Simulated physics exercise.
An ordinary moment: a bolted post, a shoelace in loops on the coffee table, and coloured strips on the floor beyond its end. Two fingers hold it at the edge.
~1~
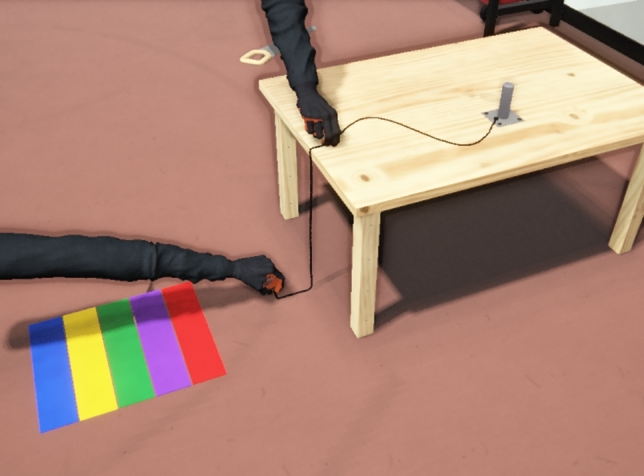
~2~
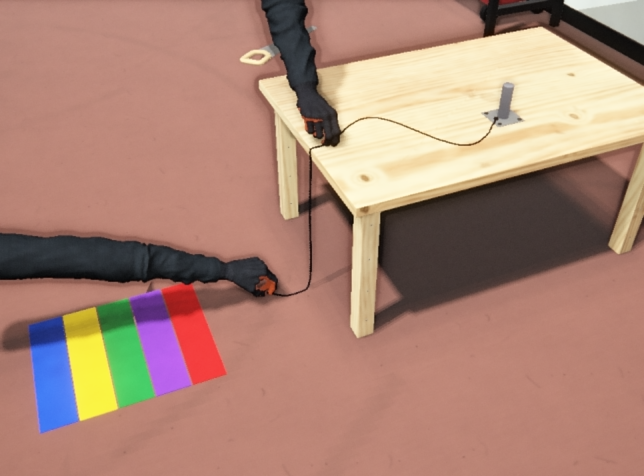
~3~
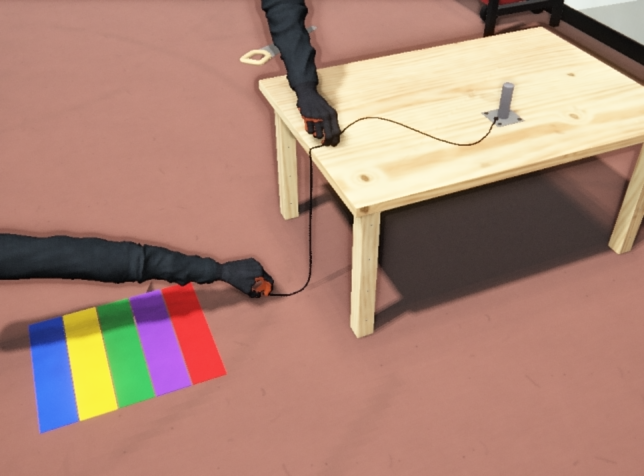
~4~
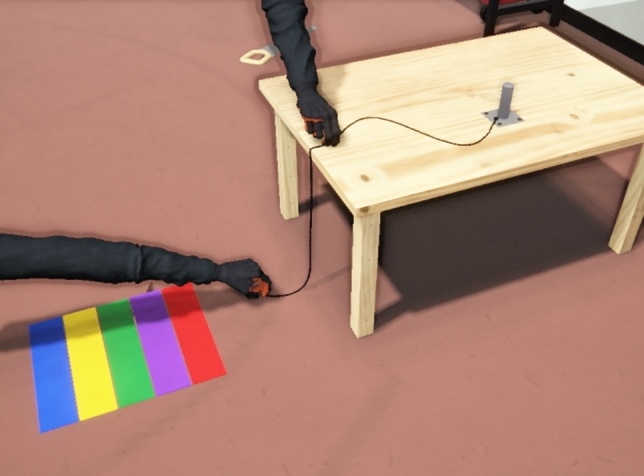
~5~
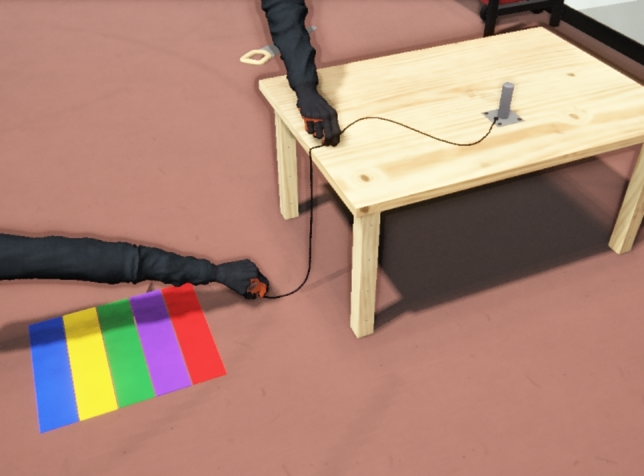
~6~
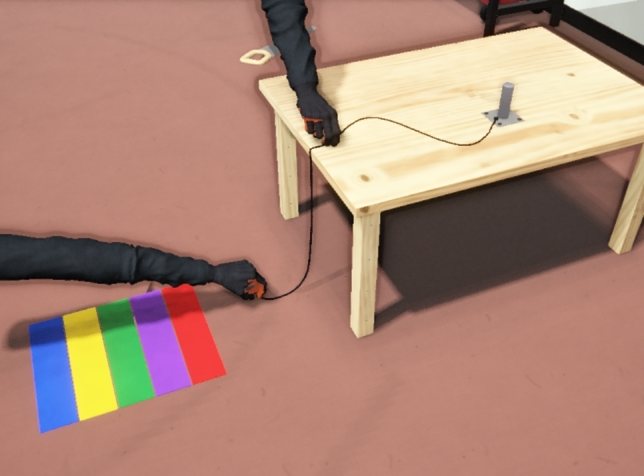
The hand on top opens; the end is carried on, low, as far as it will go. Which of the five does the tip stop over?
The yellow one.
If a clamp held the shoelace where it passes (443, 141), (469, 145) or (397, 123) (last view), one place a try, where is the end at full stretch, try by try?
Near (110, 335), (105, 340) and (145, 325).
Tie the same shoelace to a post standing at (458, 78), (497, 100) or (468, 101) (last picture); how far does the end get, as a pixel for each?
In that order: (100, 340), (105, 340) and (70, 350).
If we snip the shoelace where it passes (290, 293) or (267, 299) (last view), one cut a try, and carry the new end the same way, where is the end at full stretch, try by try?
Try by try, around (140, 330) and (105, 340).
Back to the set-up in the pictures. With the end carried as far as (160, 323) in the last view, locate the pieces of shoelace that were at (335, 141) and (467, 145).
About (305, 189), and the other about (435, 128).
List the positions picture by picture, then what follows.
In the first frame, end (274, 291); red (203, 360); purple (168, 371); green (132, 382); yellow (95, 394); blue (57, 406).
In the second frame, end (267, 292); shoelace through (487, 134) (424, 134) (357, 121) (311, 155) (310, 219) (311, 273).
In the third frame, end (263, 294).
In the fourth frame, end (261, 294); shoelace through (487, 134) (424, 134) (357, 121) (311, 155) (311, 218) (309, 274).
In the fifth frame, end (259, 295).
In the sixth frame, end (256, 296); shoelace through (487, 134) (424, 134) (357, 121) (311, 155) (312, 218) (306, 275).
A little later, end near (160, 323); over purple.
Next, end near (115, 336); over green.
When it is tight, end near (86, 345); over yellow. It halts on the yellow strip.
